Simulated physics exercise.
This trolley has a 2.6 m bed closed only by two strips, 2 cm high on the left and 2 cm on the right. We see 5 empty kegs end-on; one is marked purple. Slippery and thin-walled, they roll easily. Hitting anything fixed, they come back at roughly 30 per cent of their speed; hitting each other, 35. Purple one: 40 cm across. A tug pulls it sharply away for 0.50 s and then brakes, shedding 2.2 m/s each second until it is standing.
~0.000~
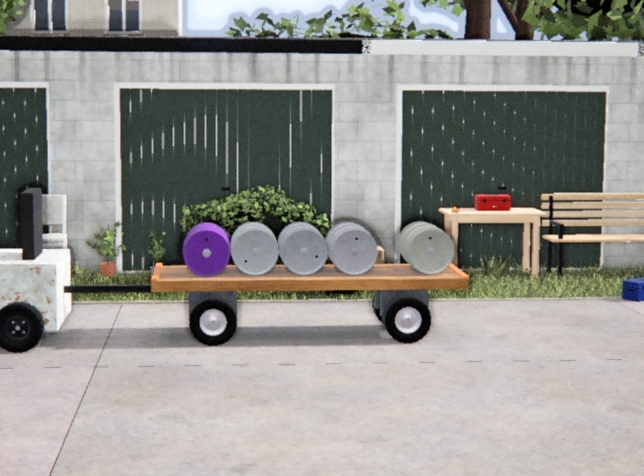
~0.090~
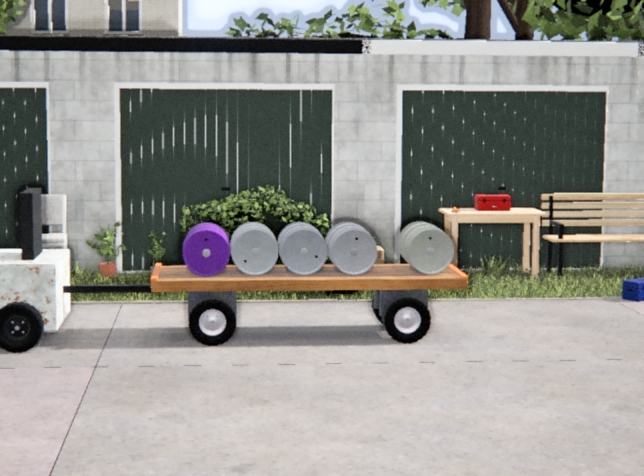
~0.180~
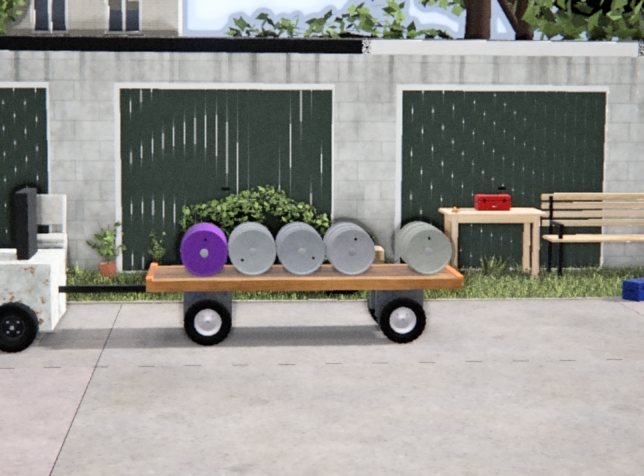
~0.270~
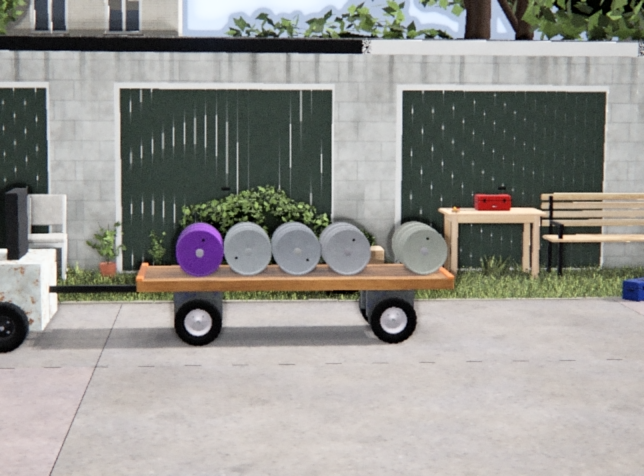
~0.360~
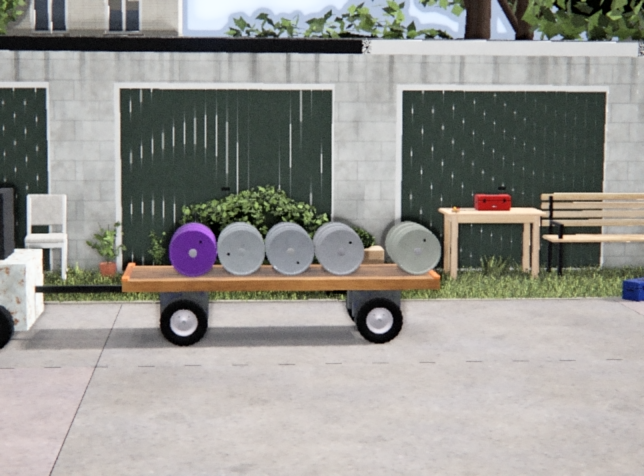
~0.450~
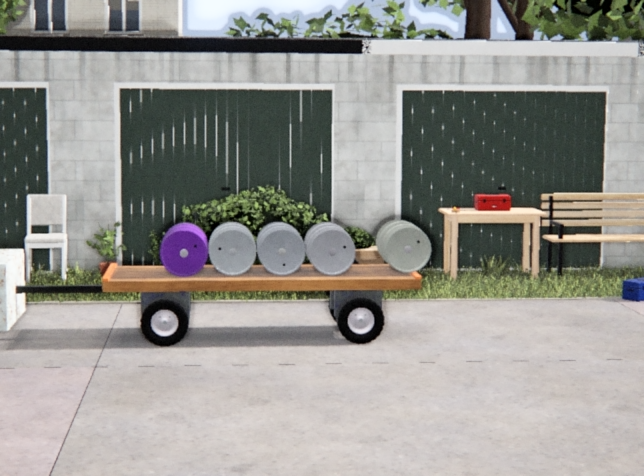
A paved yard is seen from the side at a fixed view, backed by a grey block wall with dark green panels, a shrub, a wooden table holding a red box, and a bench at right. An orange-brown flatbed trolley carries a purple keg at left and four grey ones, hitched to a whitish vehicle. From rest, the trolley is drawn left, gaining speed, while the kegs shift left less, rolling back relative to its bed.
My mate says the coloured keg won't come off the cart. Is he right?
It is not ejected.
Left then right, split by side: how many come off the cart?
On the left it's 0, and on the right it's 1.
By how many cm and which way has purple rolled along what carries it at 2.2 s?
Purple: 70 to the right.
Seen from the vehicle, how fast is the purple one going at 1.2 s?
0.4 m/s or so.
After 1.2 s, purple is on the deck, 125 cm from the right bar, rolling right along the cart; 1 of 5 is off.
After 2.2 s, purple is on the deck, 110 cm from the left bar, rolling left along the cart; 1 of 5 is off.
After 3.3 s, purple is on the deck, 85 cm from the left bar, rolling left along the cart; 1 of 5 is off.
At rest (4.5 s), purple is on the deck, 75 cm from the left bar; 1 of 5 is off.
